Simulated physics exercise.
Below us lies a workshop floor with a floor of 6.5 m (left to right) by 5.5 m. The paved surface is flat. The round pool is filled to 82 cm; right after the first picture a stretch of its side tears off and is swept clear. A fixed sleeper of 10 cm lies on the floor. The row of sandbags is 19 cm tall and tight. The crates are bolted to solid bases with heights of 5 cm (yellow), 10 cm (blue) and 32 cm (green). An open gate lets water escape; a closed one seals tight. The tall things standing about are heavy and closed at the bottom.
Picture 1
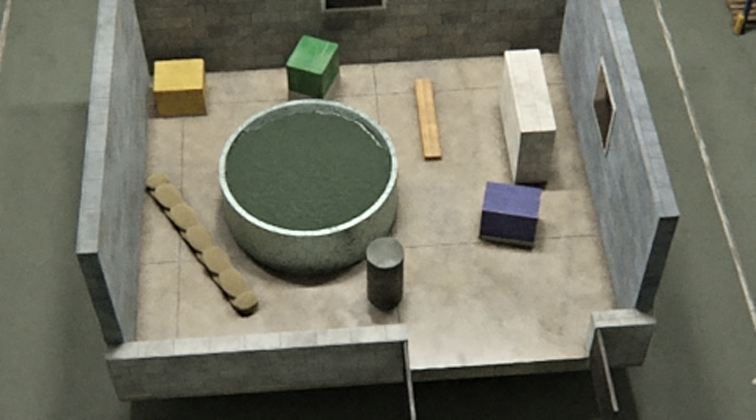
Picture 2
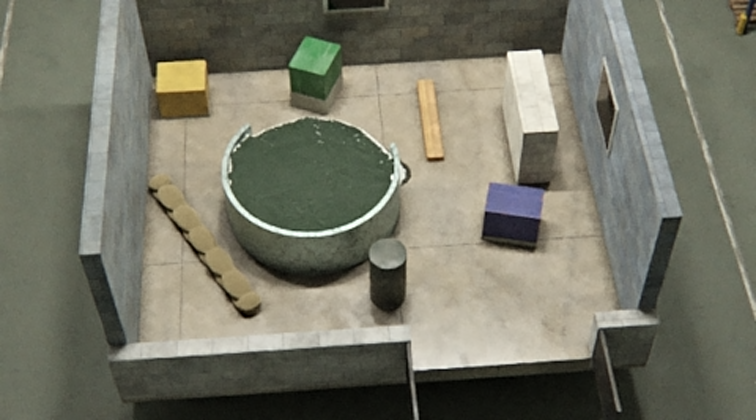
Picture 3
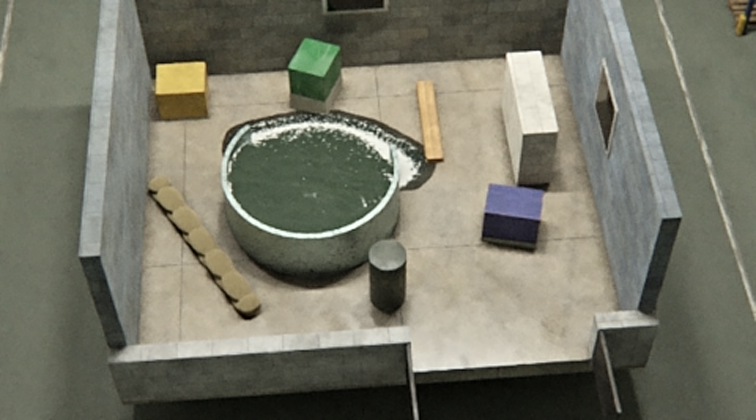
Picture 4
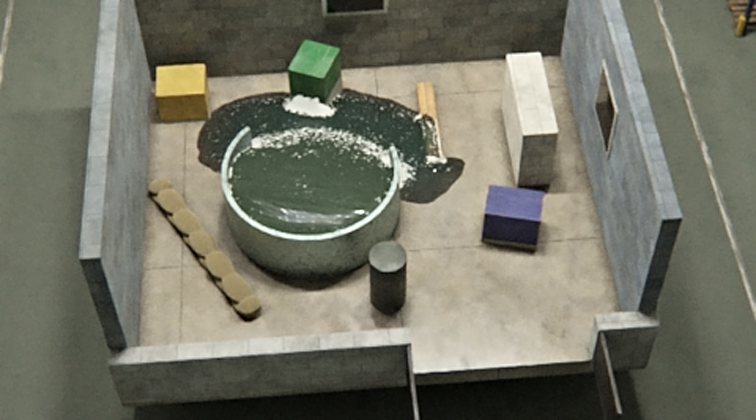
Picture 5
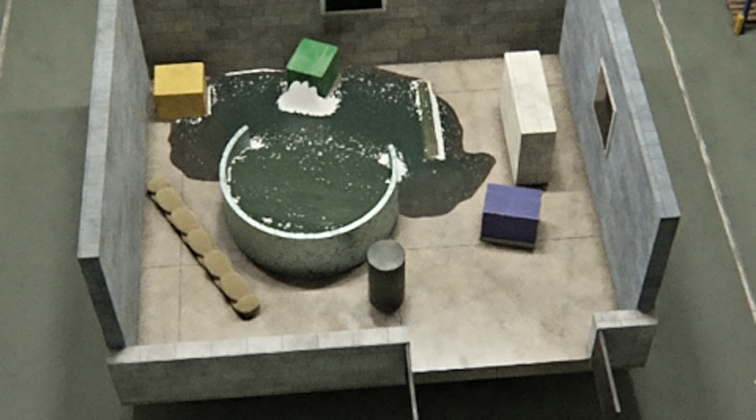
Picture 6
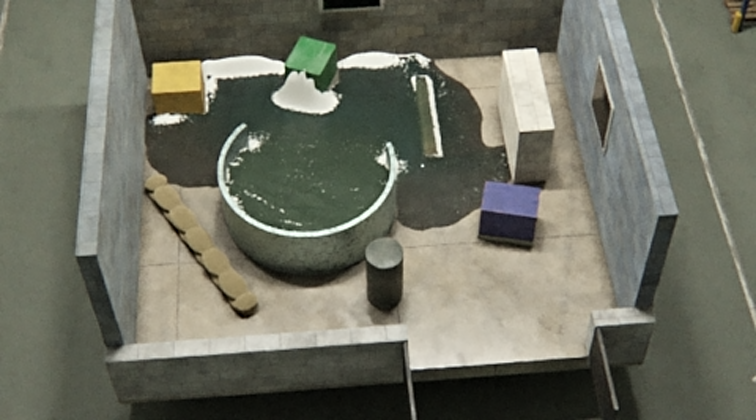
A roofless, grey-walled room on a workshop floor is seen from high above, its floor pale and flat. A round pool of dark green water stands left of centre, with yellow and green blocks behind, a scalloped tan strip at left, a dark cylinder in front, and a plank, white block and purple block at right. The pool's rear side opens and water pours out, spreading foam-edged around the blocks and plank, while the view barely shifts.
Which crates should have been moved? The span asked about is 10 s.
The yellow crate gets wet; the blue crate gets wet; the green crate is wetted.
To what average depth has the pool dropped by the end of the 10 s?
Roughly 12 cm on average.
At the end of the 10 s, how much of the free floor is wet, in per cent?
Near 95 per cent is wet.
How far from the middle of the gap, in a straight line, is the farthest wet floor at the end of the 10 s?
Some 5.4 m out.
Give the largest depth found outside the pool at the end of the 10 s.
About 14 cm.
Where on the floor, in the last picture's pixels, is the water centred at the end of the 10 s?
At about (365, 183).
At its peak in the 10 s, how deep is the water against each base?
In cm: Yellow 46, blue 18, green 66.
A moment later water covers 40 % of the floor and is deepest (58 cm) near (148, 80); yellow plinth reached, blue plinth reached, green plinth reached.
Soon after water covers 45 % of the floor and is deepest (58 cm) near (543, 55); yellow plinth reached, blue plinth reached, green plinth reached.
Next water covers 70 % of the floor and is deepest (34 cm) near (144, 185); yellow plinth reached, blue plinth reached, green plinth reached.
Later on water covers 95 % of the floor and is deepest (20 cm) near (621, 338); yellow plinth reached, blue plinth reached, green plinth reached.
At the end water covers 95 % of the floor and is deepest (14 cm) near (520, 56); highest at the yellow plinth 46 cm, highest at the blue plinth 18 cm, highest at the green plinth 66 cm.
